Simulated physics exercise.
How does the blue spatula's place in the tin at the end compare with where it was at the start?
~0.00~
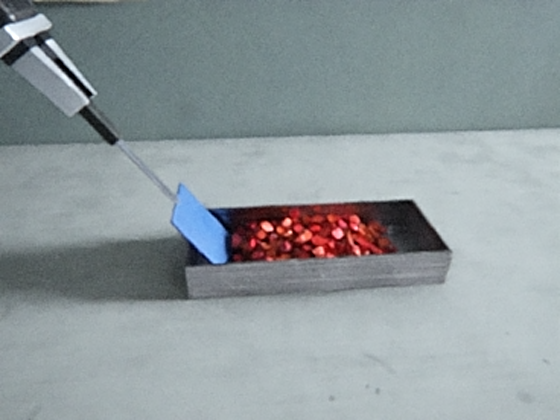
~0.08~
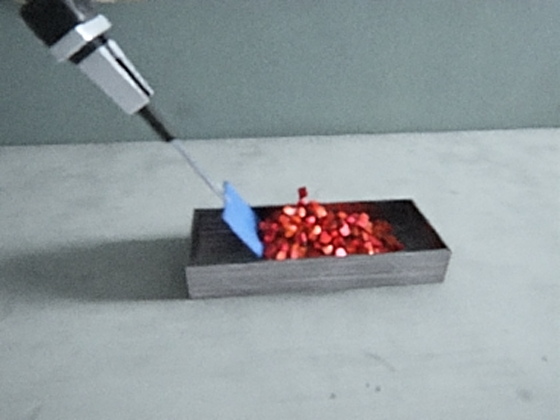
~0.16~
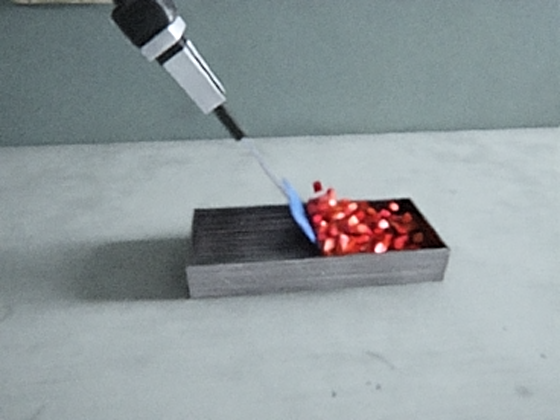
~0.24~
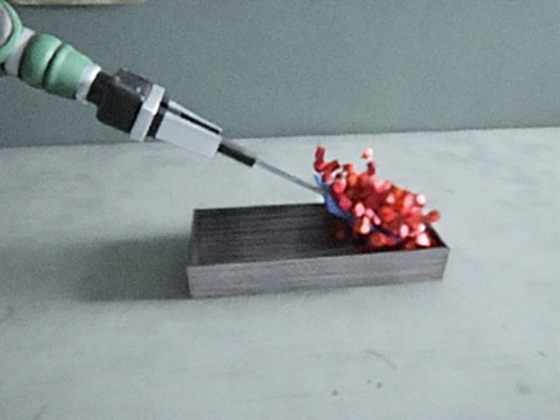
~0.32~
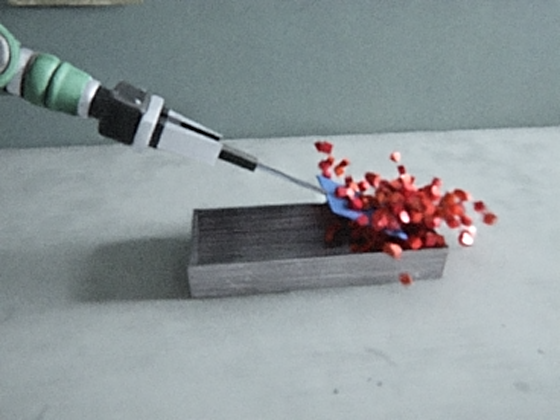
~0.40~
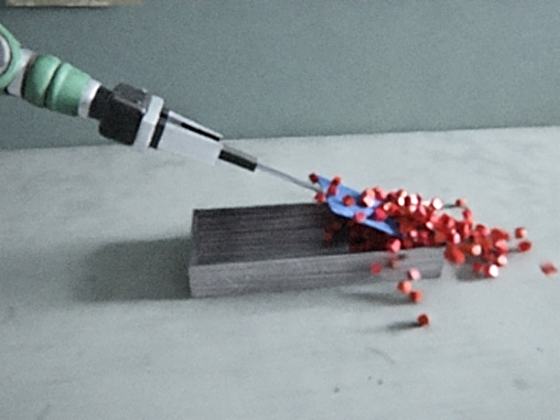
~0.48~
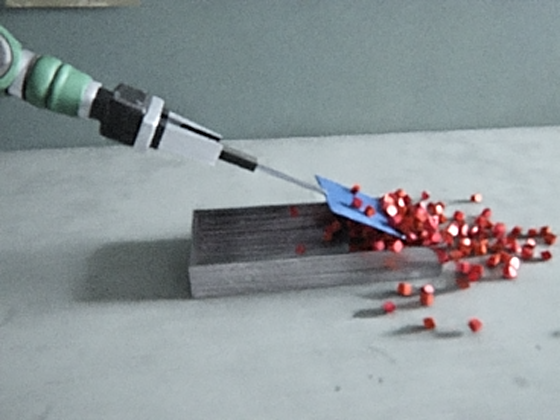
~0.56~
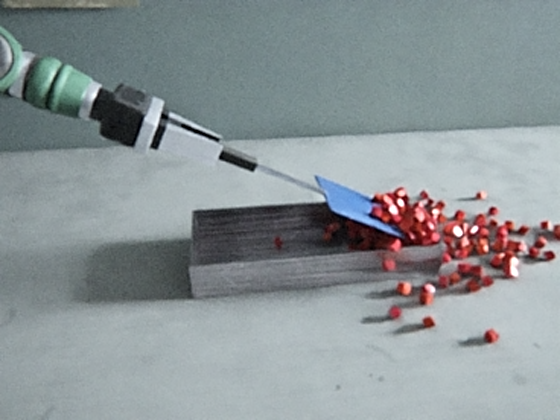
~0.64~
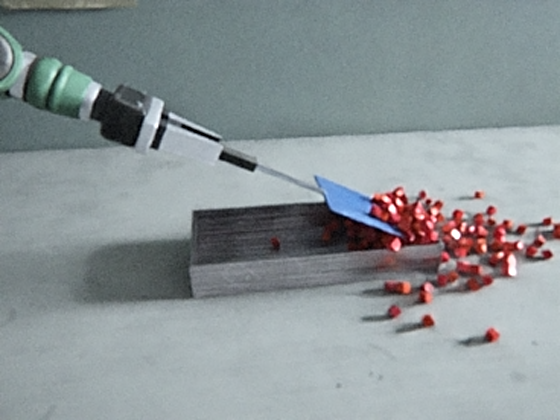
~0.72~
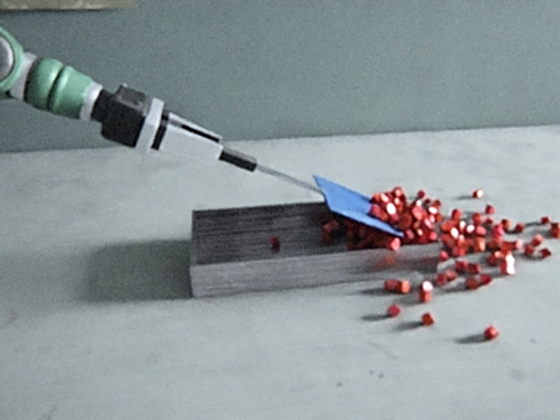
At the start the spatula stands at the left end of the tin. By the end it is over toward the right end, lying at a flatter tilt with red dice heaped against it.
Red dice spilling over the right end of a dark tin as a gripper's blue spatula sweeps across, tilts and stops.
